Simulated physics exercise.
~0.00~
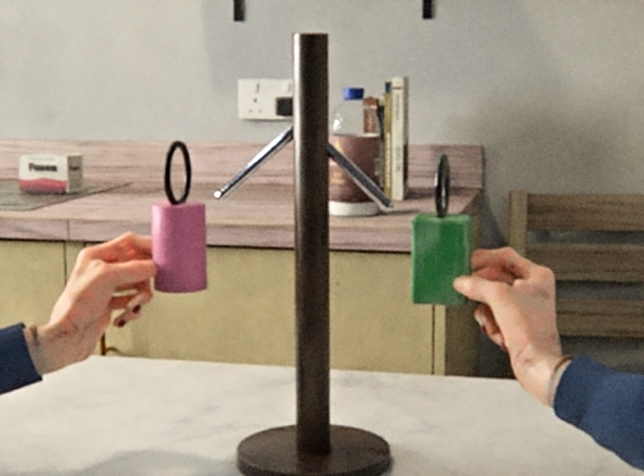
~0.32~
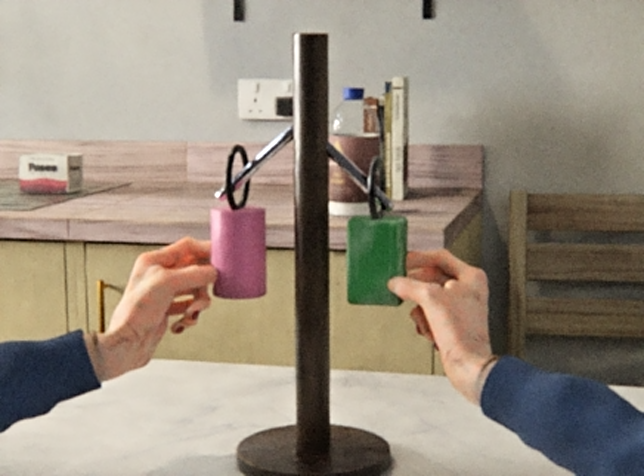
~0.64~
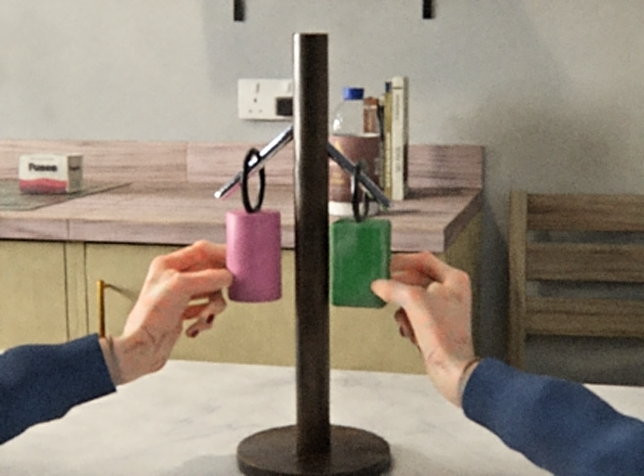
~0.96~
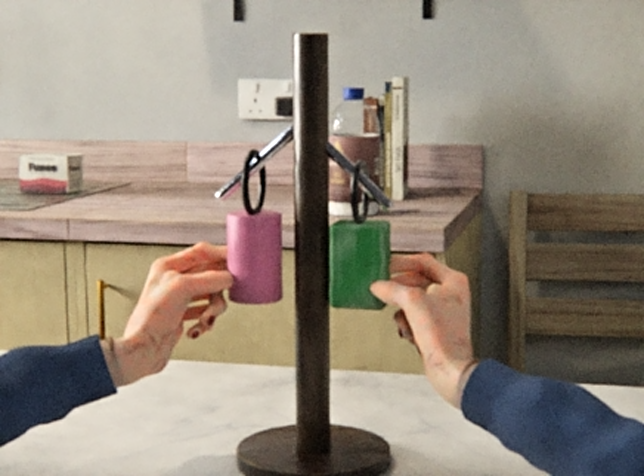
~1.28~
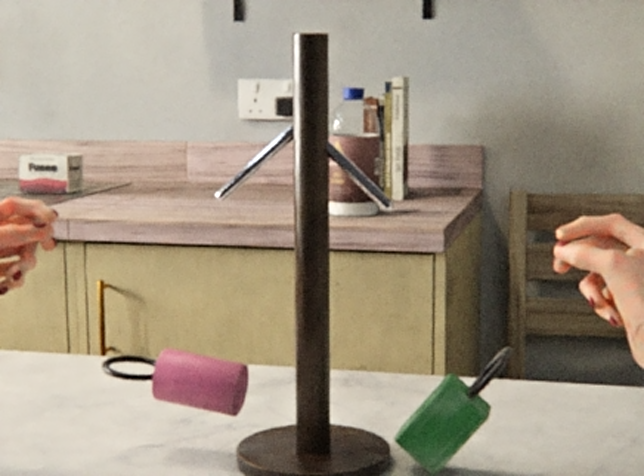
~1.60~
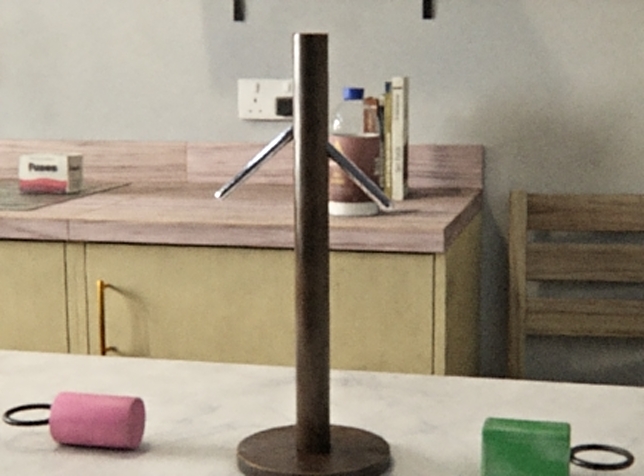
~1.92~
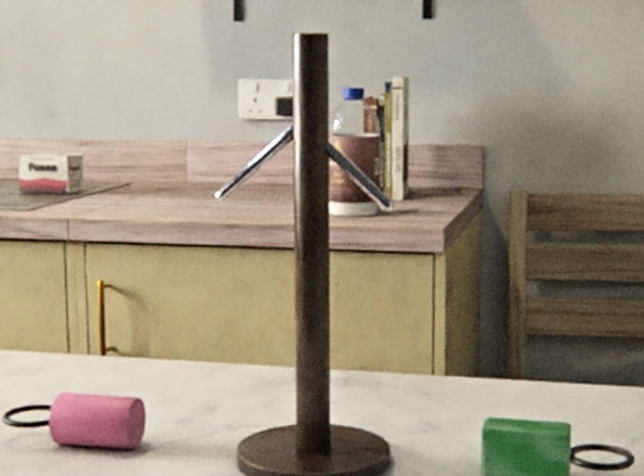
At first, two hands hold a pink cylinder and a green block, each topped with a dark ring, on either side of a dark upright stand with two downward-sloping pegs. The hands move the objects inward until the rings meet the pegs, the pink one on the left and the green one on the right. They hold them there briefly, then let go and draw back. Both objects drop from the sloping pegs, tipping over as they fall. Finally, the two lie on their sides on the pale tabletop, well apart, with the pegs left empty.
